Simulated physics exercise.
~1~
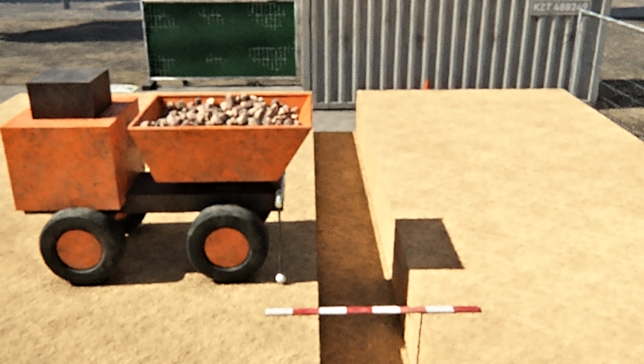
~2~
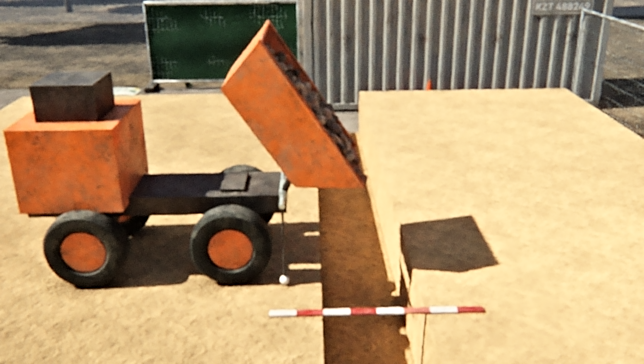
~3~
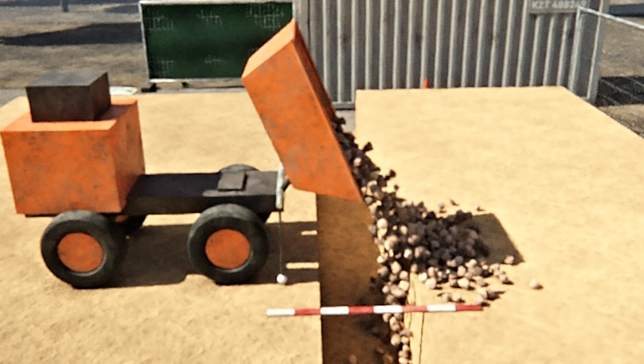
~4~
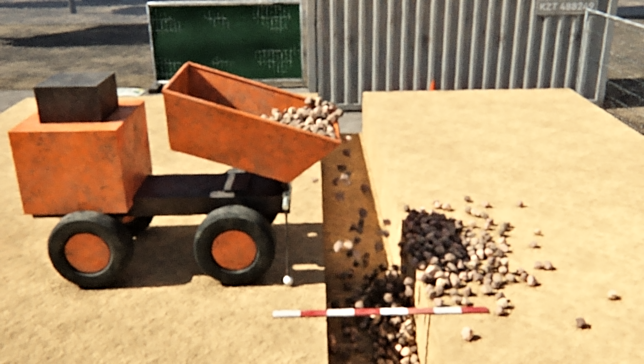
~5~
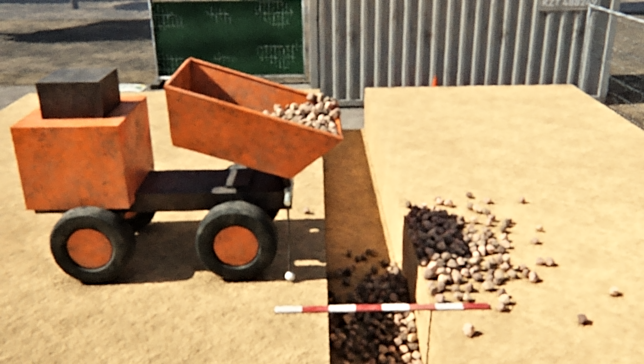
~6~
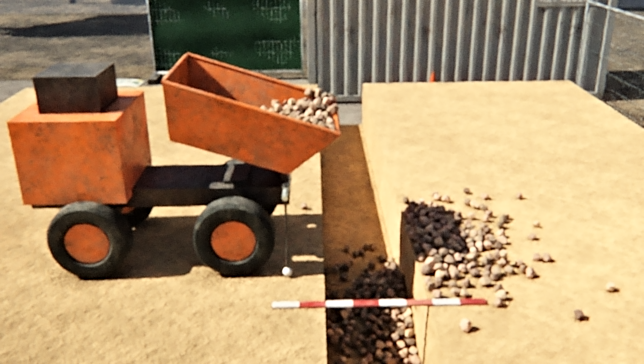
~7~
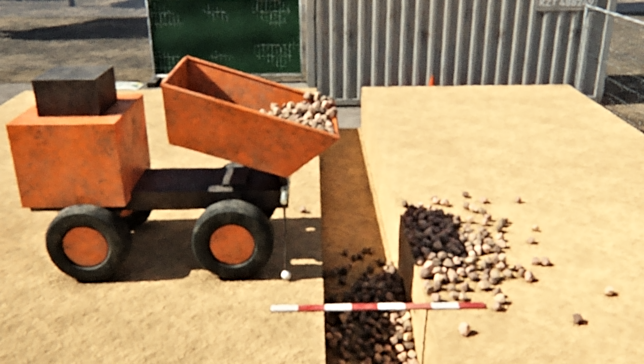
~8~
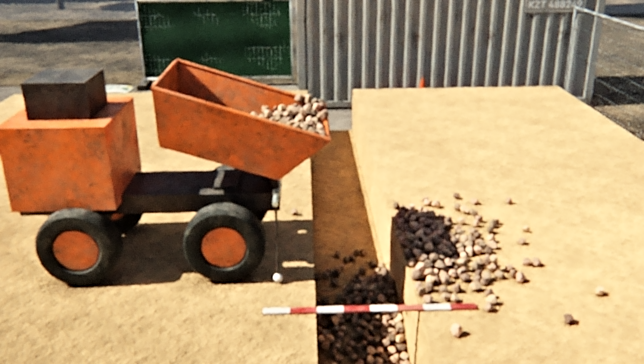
At first, an orange dumper stands side-on at the left with its skip level and full of brown stones, facing away from a trench crossed by a red and white striped staff. The skip tips up steeply toward the right, its load still inside. Then the stones pour over the lip, tumbling into the trench and onto the sandy ground beyond. The skip swings back down to a gentle slope, still holding part of its load. Finally everything lies still, with stones piled in the trench and scattered past its far edge.
